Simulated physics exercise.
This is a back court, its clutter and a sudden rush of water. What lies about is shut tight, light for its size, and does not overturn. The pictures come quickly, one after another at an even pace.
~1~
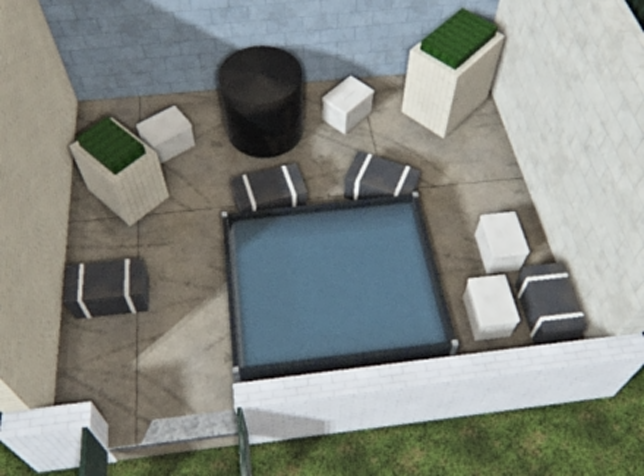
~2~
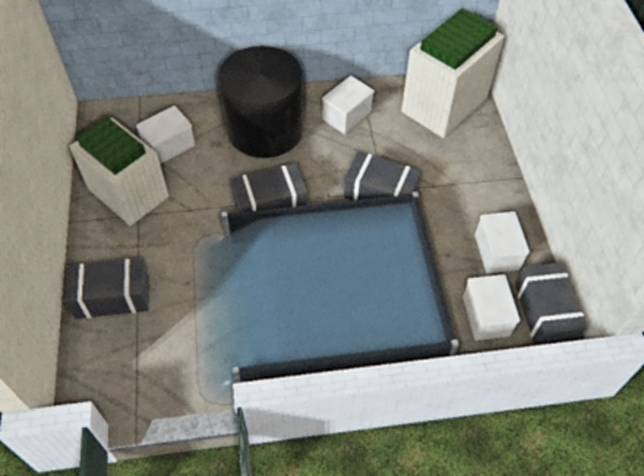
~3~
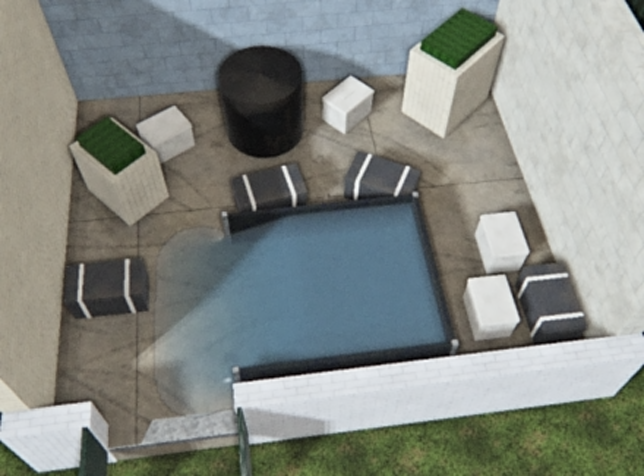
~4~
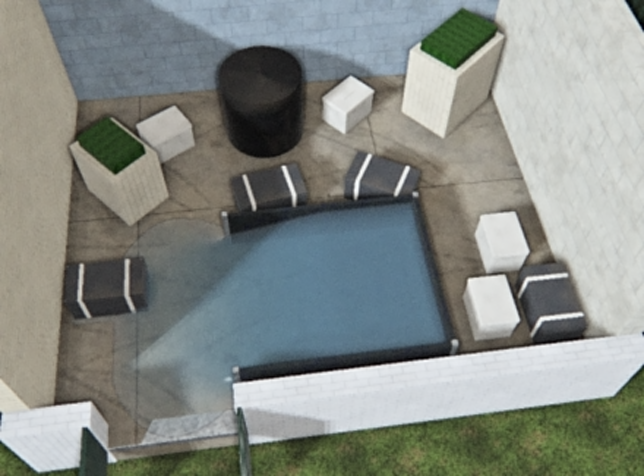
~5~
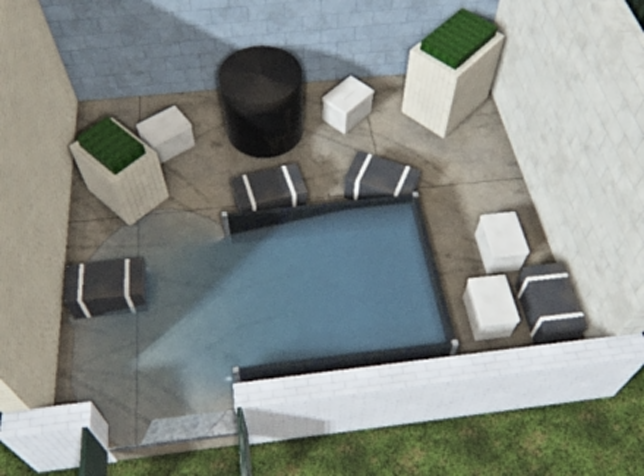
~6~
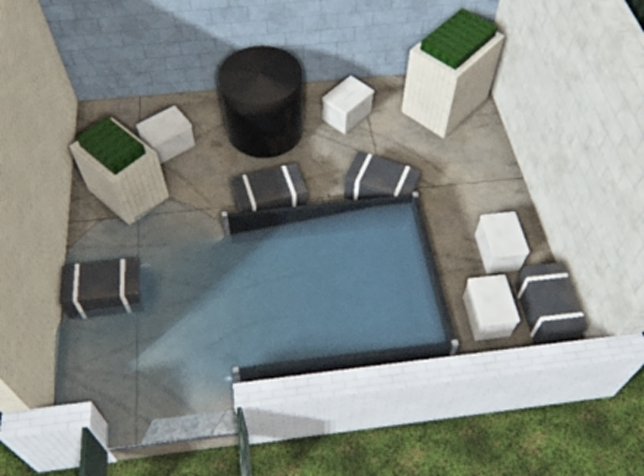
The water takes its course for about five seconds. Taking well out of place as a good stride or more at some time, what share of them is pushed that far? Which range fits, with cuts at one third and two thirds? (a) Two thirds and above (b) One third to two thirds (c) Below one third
Answer: C.
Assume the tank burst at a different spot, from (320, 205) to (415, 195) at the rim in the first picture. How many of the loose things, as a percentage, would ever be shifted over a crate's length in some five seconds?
Around 20 per cent.
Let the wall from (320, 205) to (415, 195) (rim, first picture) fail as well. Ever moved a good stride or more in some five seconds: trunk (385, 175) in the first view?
Distance reached.
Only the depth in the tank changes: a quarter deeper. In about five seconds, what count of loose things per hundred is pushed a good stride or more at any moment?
My estimate is around 20 percent.
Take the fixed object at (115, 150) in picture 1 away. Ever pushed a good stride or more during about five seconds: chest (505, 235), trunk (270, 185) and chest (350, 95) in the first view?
So: Did not travel far, then did not travel far, then did not travel far.
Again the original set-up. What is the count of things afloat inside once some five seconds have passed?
That adds up to 1.
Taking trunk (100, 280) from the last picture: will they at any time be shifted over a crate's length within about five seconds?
For this one it's over that mark.
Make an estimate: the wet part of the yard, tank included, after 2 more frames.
I'd put it at some 35 per cent.
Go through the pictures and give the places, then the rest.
The first frame shows a trunk at (104, 279) rests on the ground; a chest at (493, 299), on the bottom; 0 of 8 have shifted.
The second frame shows a trunk at (104, 279) rests on the ground; a chest at (493, 299), on the bottom; 0 of 8 have shifted.
The third frame shows a trunk at (104, 279), on the bottom; a chest at (493, 299), on the bottom; 0 of 8 have shifted.
The fourth frame shows a trunk at (104, 279) rests on the ground; a chest at (493, 299) rests on the ground; 0 of 8 have shifted.
The fifth frame shows a trunk at (104, 279), on the bottom; a chest at (493, 299), on the bottom; 0 of 8 have shifted.
The sixth frame shows a trunk at (99, 280), on the bottom, close to its start; a chest at (493, 299) rests on the ground; 0 of 8 have shifted.
A moment on, 0 of 8 are well off their spots; 0 afloat.
Next, 0 of 8 are well off their spots; 1 afloat.
Later, 1 of 8 are well off their spots; 1 afloat.
In the end, 1 of 8 are well off their spots, and 1 have been at some point; 1 afloat.
